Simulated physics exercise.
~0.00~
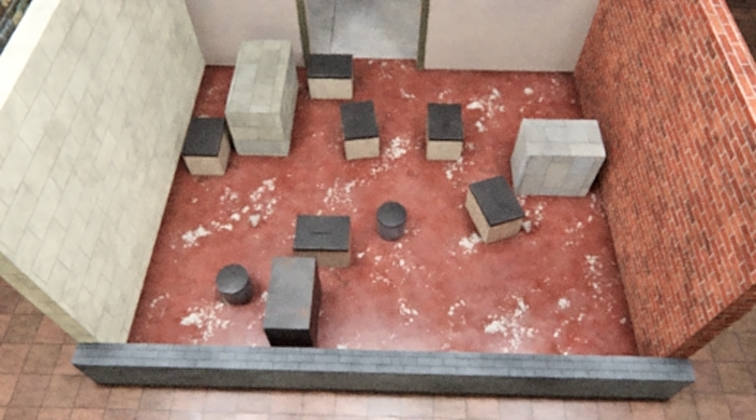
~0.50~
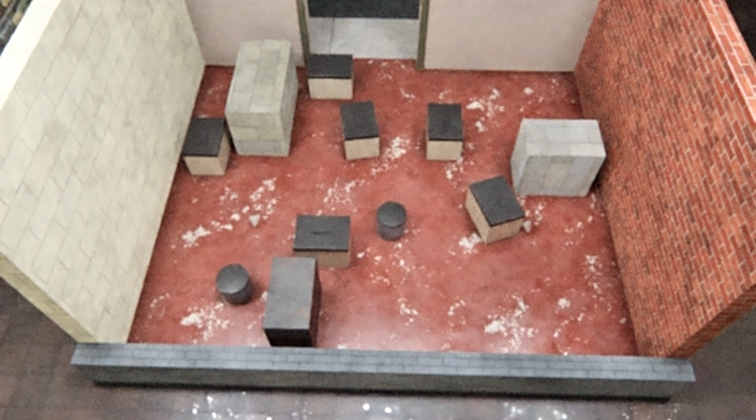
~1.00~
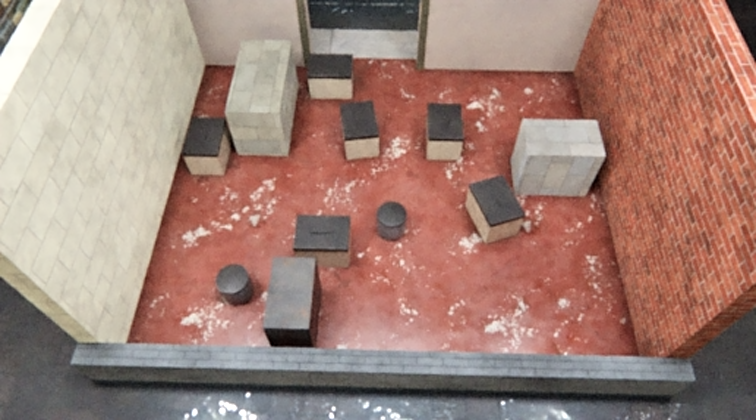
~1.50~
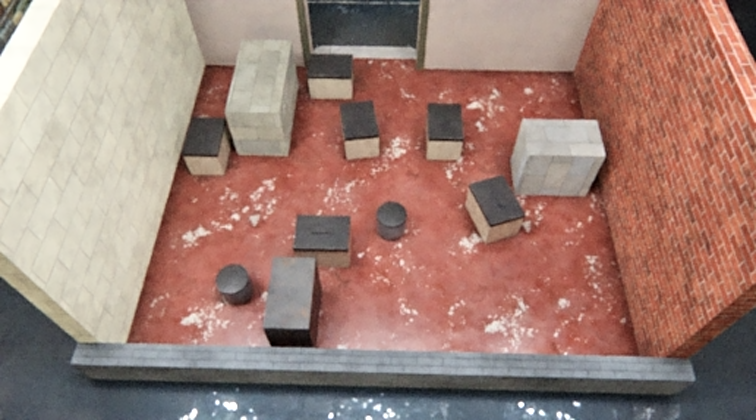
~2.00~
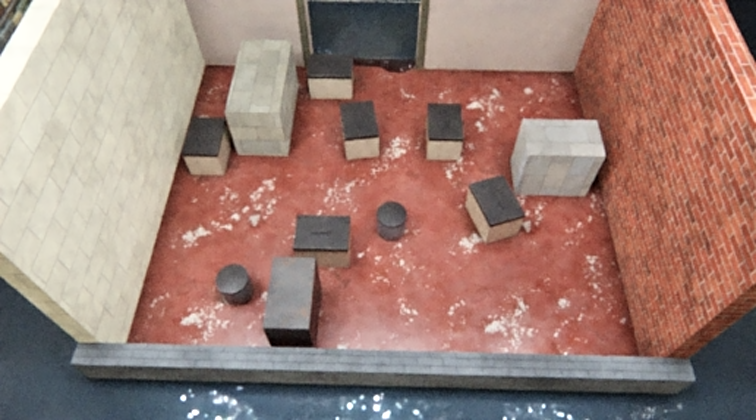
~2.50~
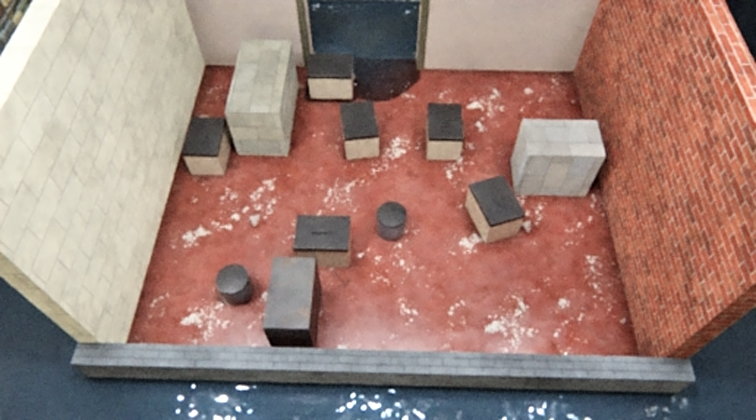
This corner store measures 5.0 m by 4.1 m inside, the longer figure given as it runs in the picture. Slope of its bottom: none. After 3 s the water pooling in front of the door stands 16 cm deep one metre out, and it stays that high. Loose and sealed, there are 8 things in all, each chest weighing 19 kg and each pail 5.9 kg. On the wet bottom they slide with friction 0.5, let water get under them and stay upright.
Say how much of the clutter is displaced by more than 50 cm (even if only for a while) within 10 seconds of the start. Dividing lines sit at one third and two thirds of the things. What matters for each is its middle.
It's going to be a fair part, a third to two thirds.
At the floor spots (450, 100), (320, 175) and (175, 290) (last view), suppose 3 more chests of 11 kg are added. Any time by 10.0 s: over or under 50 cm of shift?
Sequence: Below the line / above the line / below the line.
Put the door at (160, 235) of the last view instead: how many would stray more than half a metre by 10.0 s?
The answer would then be 1.
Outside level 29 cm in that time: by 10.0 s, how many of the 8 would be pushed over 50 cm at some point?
I count 8 of them in that case.
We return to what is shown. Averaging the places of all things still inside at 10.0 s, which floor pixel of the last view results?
Somewhere near (352, 228).
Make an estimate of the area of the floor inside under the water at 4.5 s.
My estimate is roughly 5.5 m2.
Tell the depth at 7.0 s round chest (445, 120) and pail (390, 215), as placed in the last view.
First about 4 cm, second about 3 cm.
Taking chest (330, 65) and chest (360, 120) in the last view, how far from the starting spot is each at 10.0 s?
They've ended up 200 cm and 150 cm away, in that order.
After 3.5 s 0 of 8 are over 50 cm from their spots; 0 afloat.
After 4.5 s 1 of 8 are over 50 cm from their spots; 0 afloat.
After 7.0 s 2 of 8 are over 50 cm from their spots; 0 afloat.
After 10.0 s 3 of 8 are over 50 cm from their spots, and 3 have been at some point; 0 afloat.
